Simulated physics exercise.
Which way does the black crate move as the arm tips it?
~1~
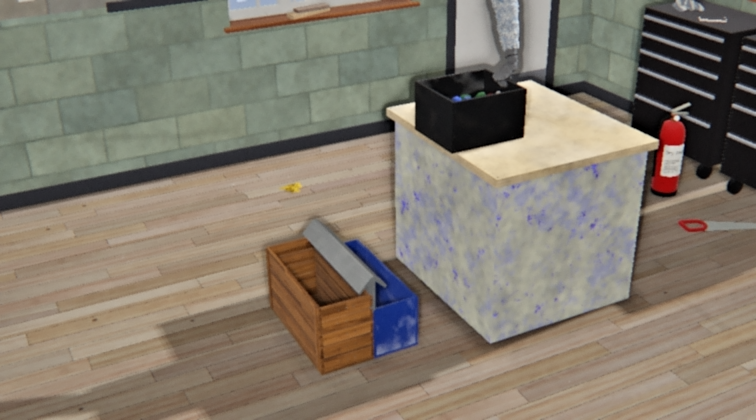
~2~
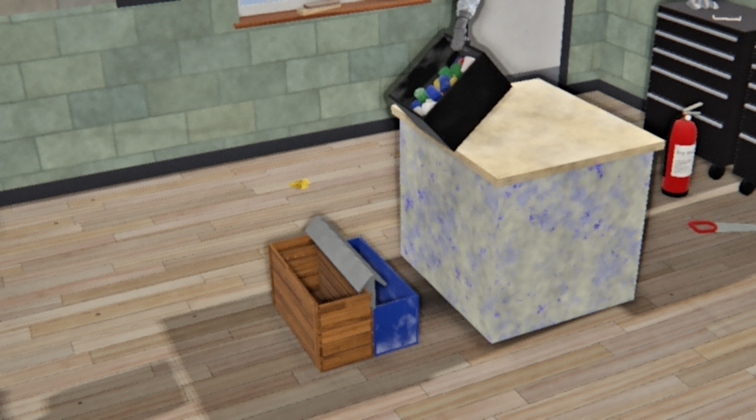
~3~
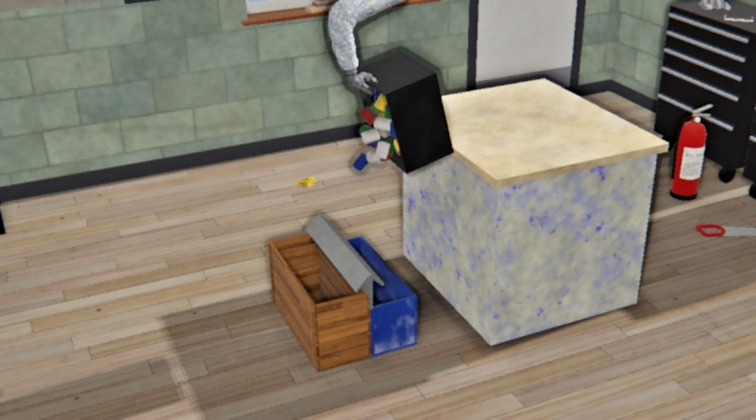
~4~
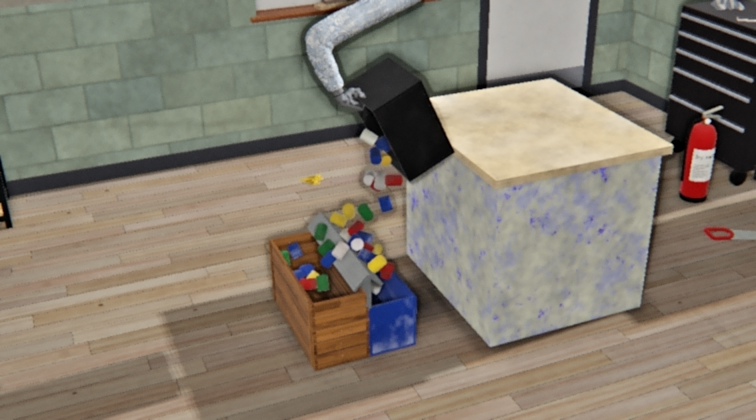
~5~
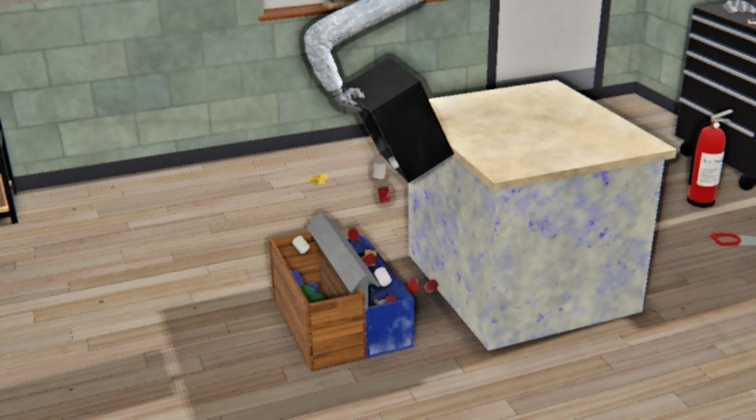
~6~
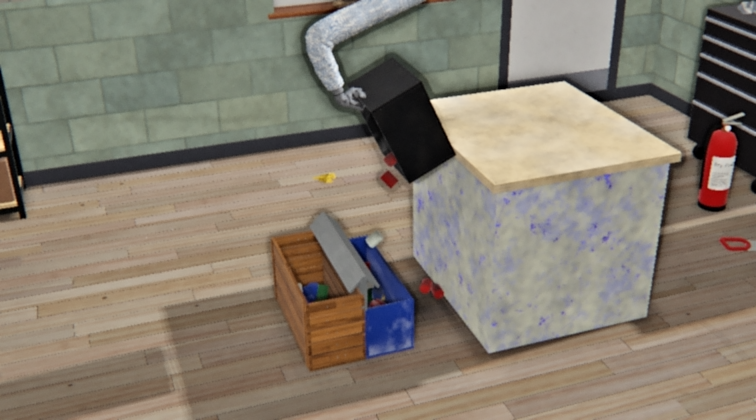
The black crate moves to the left, going over the left edge of the bench as it tips.
